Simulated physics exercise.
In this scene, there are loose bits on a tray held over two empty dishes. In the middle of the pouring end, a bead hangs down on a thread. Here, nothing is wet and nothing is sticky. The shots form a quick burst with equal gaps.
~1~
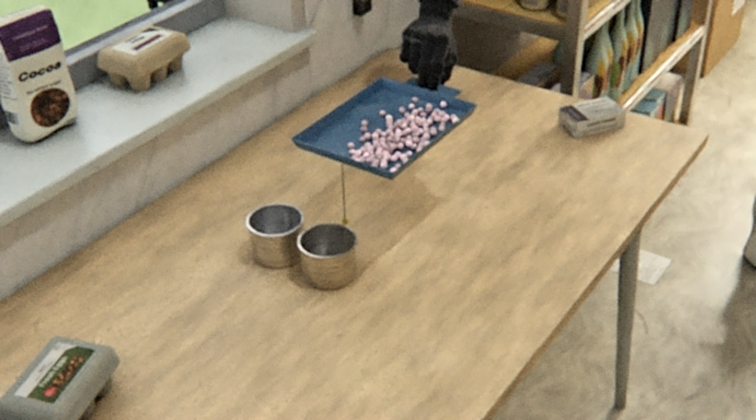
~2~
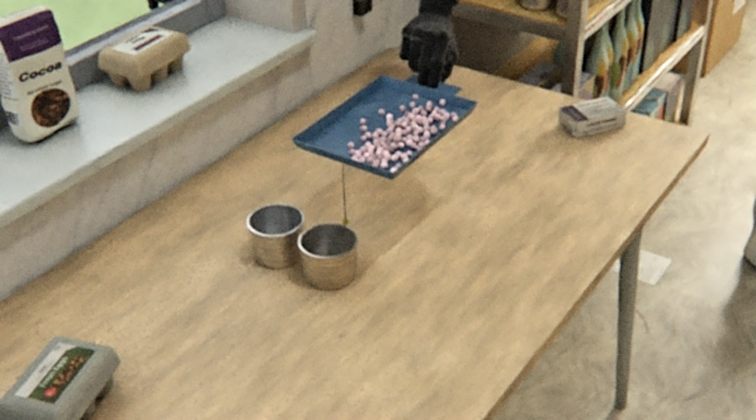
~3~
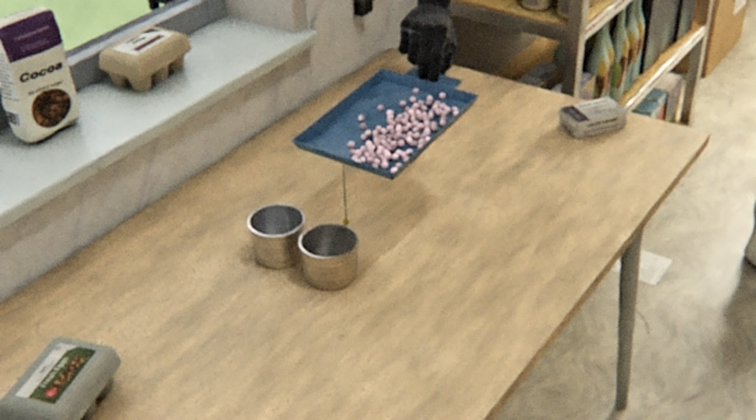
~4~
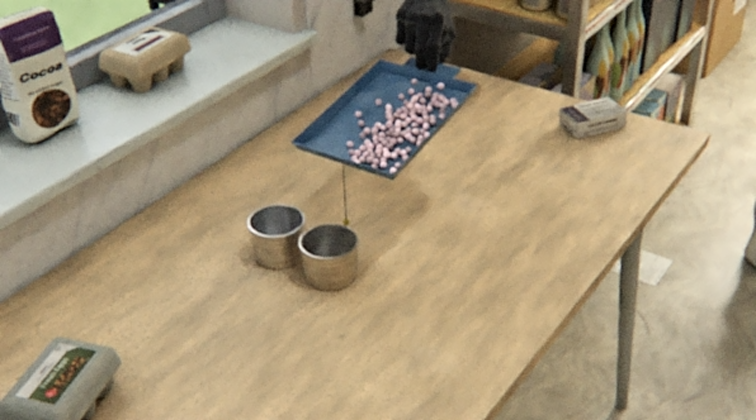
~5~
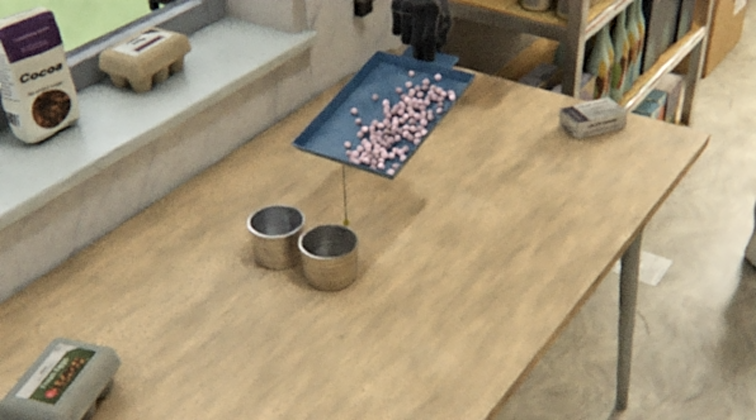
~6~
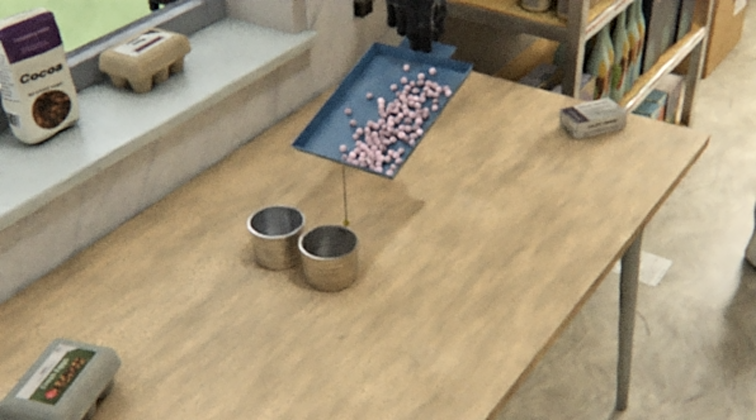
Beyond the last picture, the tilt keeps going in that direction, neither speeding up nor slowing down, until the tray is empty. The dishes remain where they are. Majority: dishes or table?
Dishes.
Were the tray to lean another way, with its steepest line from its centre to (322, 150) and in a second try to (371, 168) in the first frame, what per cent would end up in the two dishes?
Respectively close to 80 and 10 in a hundred.
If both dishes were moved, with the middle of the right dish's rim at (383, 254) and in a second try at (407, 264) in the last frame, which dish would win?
Try 1: The leftmost dish; try 2: The leftmost dish.
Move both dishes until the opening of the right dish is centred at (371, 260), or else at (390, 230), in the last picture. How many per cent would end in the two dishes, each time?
Trial 1: 70 percent; trial 2: 0 percent.
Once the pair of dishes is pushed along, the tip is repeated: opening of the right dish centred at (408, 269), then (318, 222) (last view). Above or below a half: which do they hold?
The dishes end up with the lesser share in the first try and the lesser share in the second.
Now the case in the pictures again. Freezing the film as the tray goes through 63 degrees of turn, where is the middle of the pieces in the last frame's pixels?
Look about (331, 167) in the last picture.
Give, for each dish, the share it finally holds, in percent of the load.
About: Left dish 20, right dish 40 per cent.
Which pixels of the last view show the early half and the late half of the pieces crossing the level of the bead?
Roughly (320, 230) first, then roughly (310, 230).
Shortly afterwards, tray tipped steeply; near half on the tray; a little in the right dish; only a few in the left dish; a little outside both; near a quarter in the air.
Next, tray tipped past a quarter turn; near a third in the right dish; near a quarter in the left dish; near a third outside both; a little in the air.
Some moments later, tray tipped past a quarter turn; near a third in the right dish; near a quarter in the left dish; near a third outside both.
In the end, tray tipped past a quarter turn; near a third in the right dish; near a quarter in the left dish; near a third outside both.
